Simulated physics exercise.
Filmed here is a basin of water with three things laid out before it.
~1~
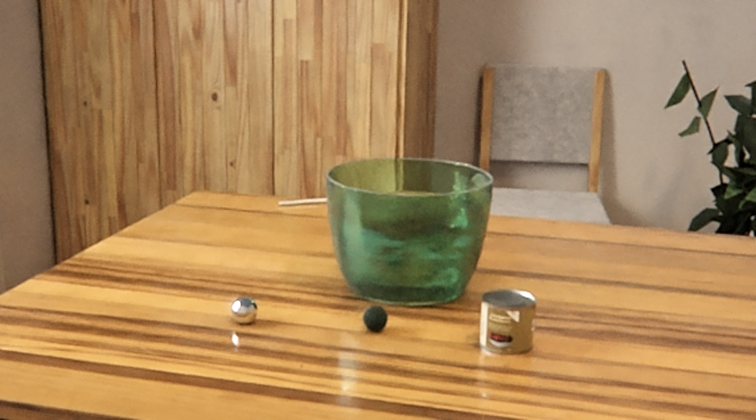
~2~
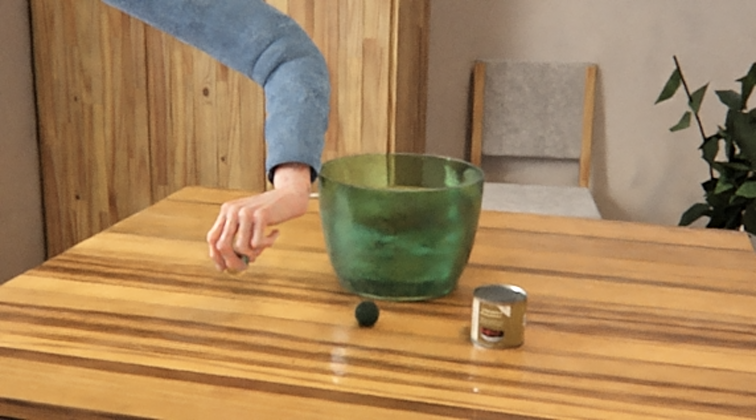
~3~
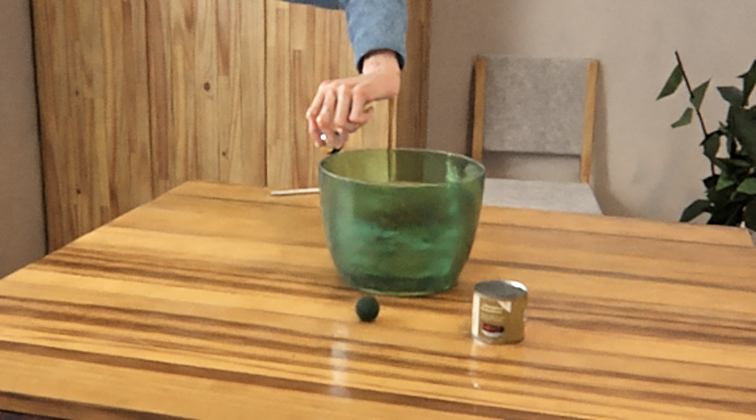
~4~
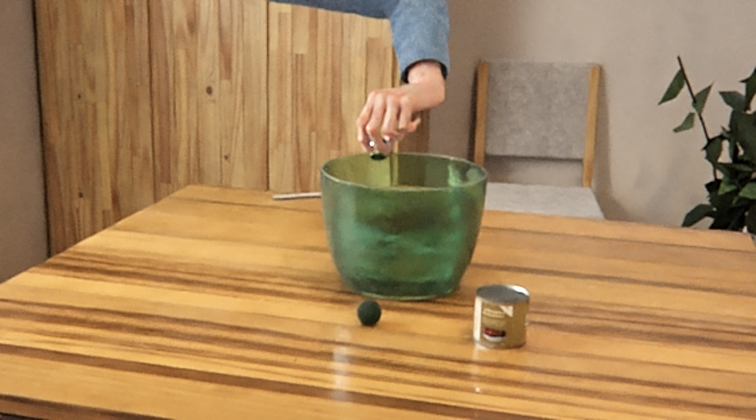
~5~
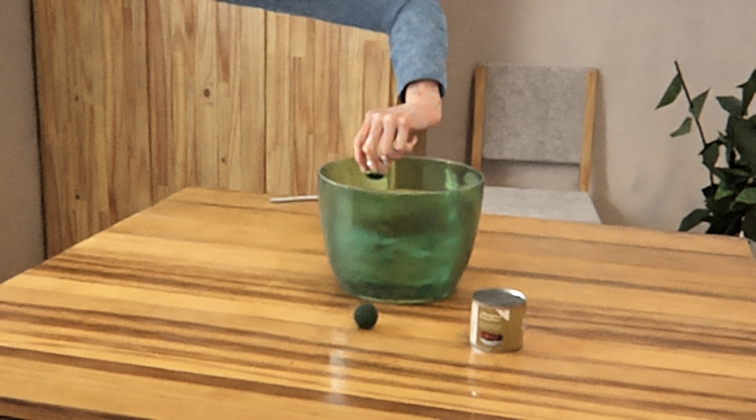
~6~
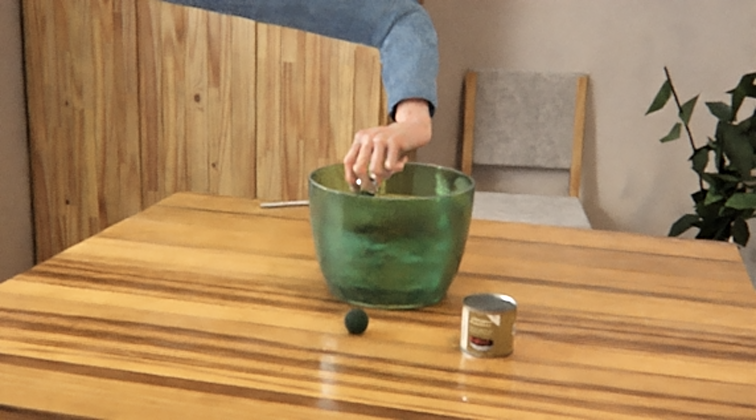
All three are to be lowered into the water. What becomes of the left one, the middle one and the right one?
Left one lies at the bottom, middle one lies at the bottom, right one lies at the bottom.
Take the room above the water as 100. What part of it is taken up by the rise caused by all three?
Estimate: Close to 12 per cent.
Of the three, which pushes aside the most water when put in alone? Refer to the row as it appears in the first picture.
I say the rightmost item.
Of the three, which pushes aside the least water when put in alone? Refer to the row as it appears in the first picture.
Lab note: The centre position.
A moment on, the steel ball drops to the bottom.
Further on, the glass marble drops to the bottom.
When it is over, the tin of food drops to the bottom; afloat, none of them.
